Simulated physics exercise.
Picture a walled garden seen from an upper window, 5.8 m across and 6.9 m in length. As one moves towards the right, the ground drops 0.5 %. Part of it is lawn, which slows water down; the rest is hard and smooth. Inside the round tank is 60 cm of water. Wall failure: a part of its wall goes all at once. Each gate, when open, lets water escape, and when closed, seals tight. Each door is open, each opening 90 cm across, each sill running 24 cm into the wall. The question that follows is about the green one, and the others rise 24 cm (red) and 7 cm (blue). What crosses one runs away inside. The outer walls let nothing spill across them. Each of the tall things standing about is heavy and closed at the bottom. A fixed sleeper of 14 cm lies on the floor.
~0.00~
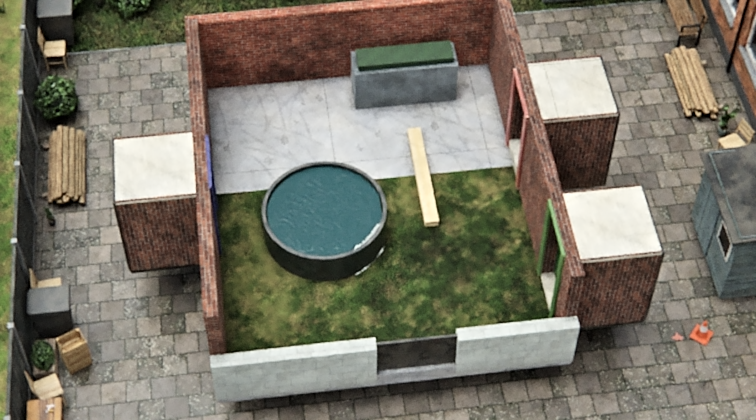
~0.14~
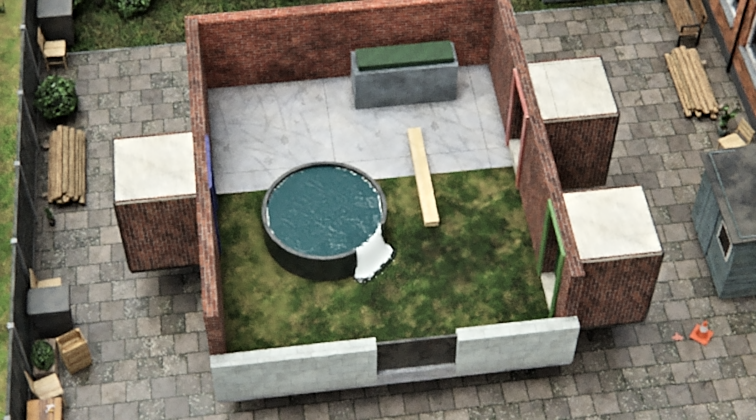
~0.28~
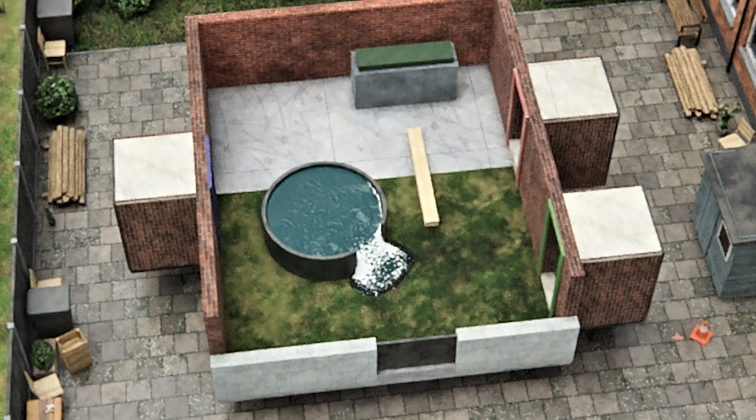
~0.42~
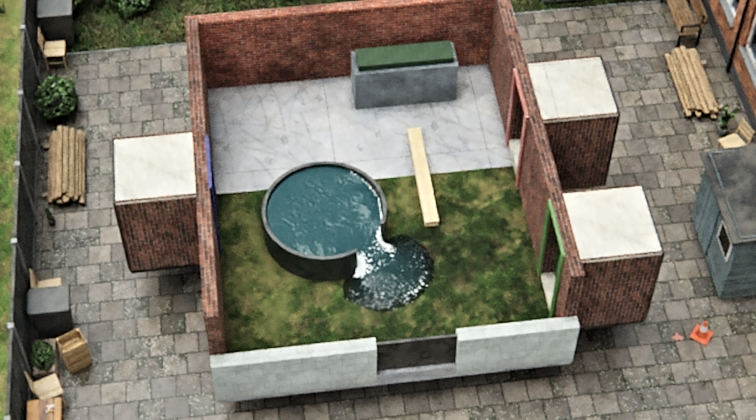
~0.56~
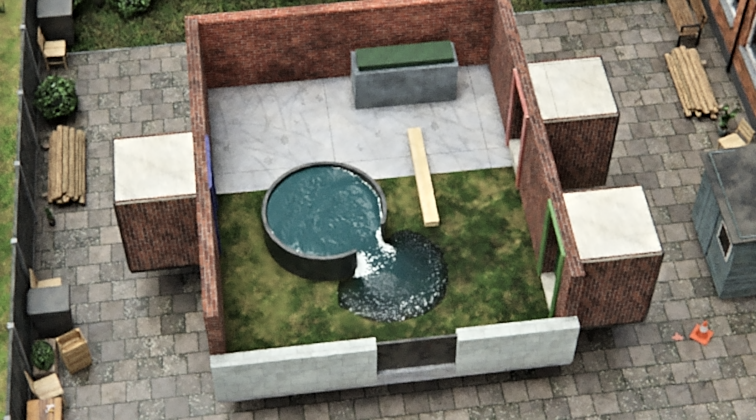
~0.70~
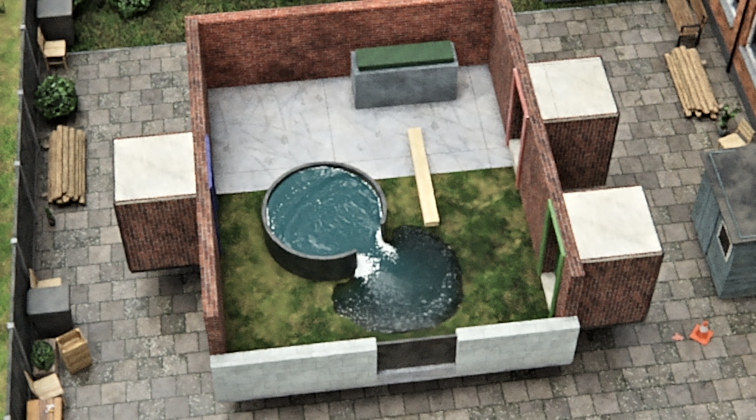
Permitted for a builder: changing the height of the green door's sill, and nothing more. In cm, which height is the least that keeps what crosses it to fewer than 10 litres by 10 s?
A height of about 16 cm would just do it.
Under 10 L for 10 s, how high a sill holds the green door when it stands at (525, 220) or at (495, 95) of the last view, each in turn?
Roughly 8.0 cm, then roughly 6.5 cm.
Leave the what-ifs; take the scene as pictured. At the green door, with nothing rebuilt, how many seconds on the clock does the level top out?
I'd say near 3.0 seconds.
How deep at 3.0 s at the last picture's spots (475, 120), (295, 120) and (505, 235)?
Depths in order: 0 / 0 / 6 cm.
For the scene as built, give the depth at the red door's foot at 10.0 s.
Some 6.0 centimetres.
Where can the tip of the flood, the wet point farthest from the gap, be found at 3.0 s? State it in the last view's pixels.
Lab note: Front tip approx. at (556, 344).
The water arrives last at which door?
I'd go with the blue door.
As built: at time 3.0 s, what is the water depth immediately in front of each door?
Reading in centimetres: Red = 0, green = 20, blue = 0.
After 1.4 s water covers 20 % of the floor, deepest (31 cm) near (378, 262); it has not reached the green door.
After 3.0 s water covers 35 % of the floor, deepest (24 cm) near (556, 344); 20 cm at the green door, 9 litres in over its 10 cm sill.
After 10.0 s water covers 75 % of the floor, deepest (13 cm) near (489, 72); 10 cm at the green door, 71 litres in over its 10 cm sill.
At the green door as built, the water arrived by 1.9 s and peaked near 20 cm at 3.0 s.
Run again over the same 10 s with other heights there, 16 litres in over 14.5 cm, 2 litres over 19.5 cm. The limit of 10 litres is kept from about 16 cm up.
